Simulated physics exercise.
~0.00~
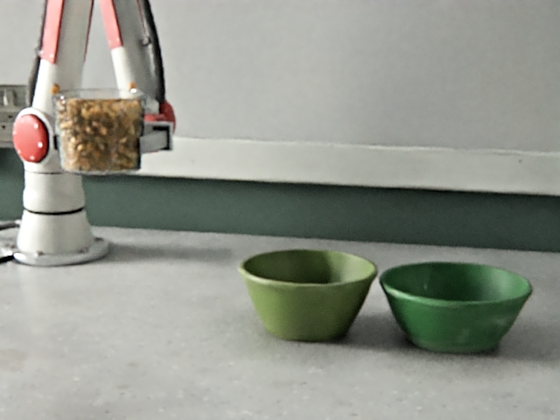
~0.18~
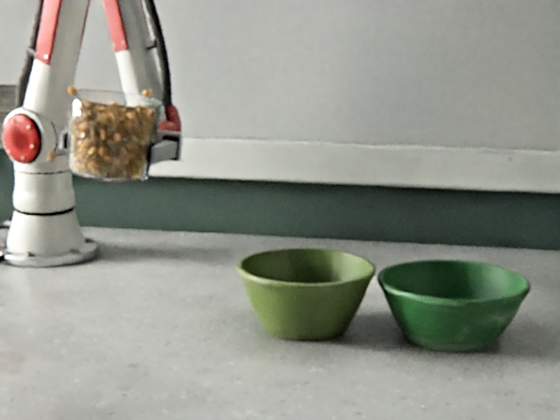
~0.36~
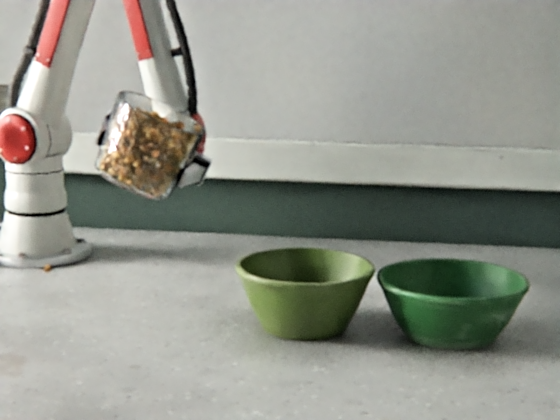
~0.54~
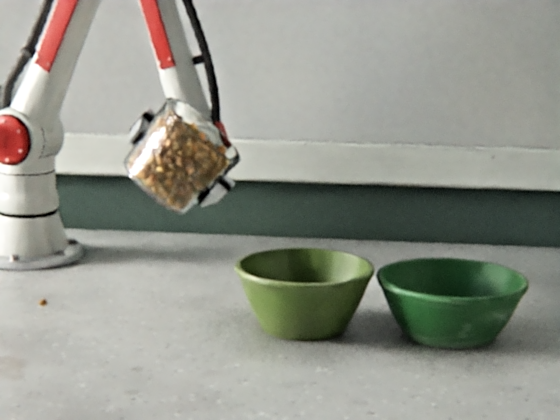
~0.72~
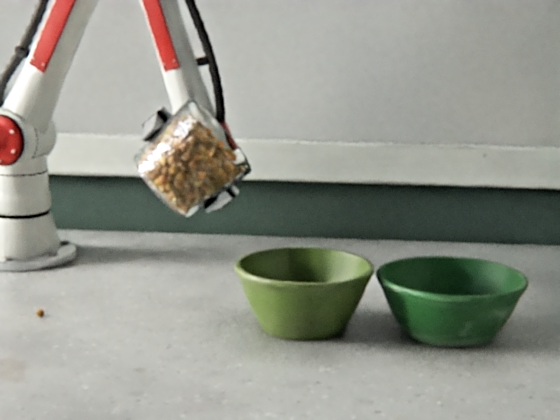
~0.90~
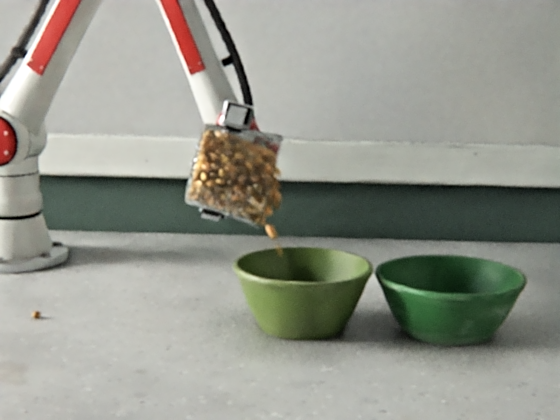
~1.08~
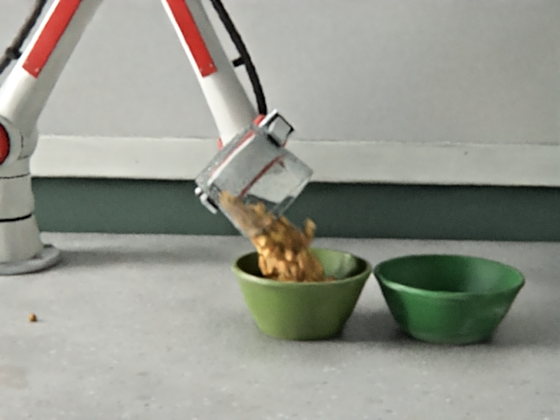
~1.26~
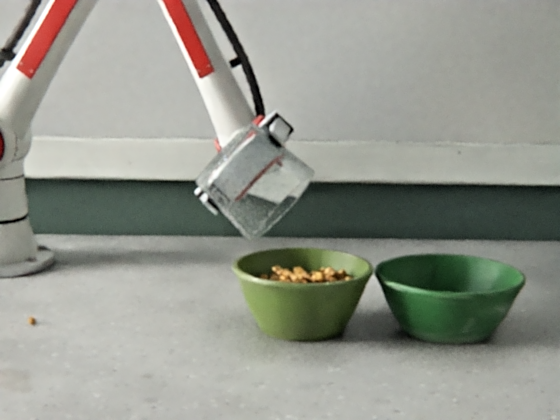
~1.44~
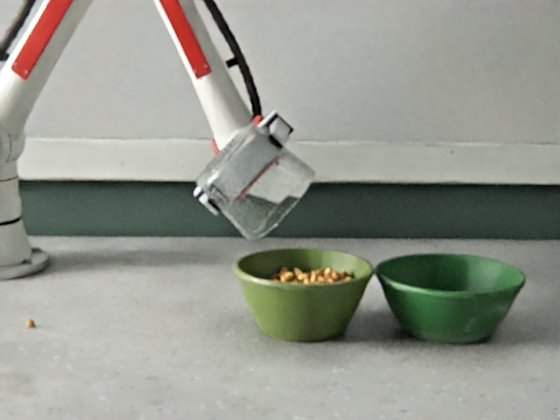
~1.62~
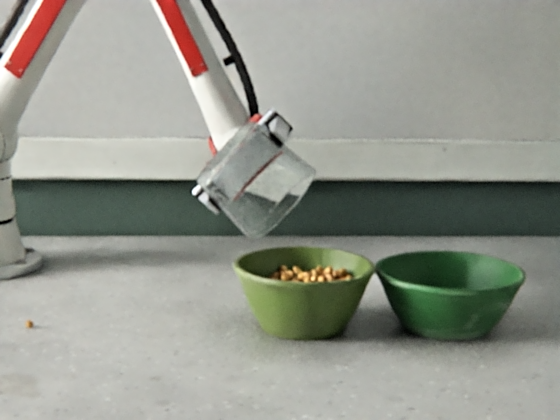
A robot arm carried a clear cup full of dried chickpeas to the right, tipping it further until they tumbled into the lighter green bowl, leaving the darker green bowl beside it empty, the upturned cup hanging still above and a stray bit on the table.
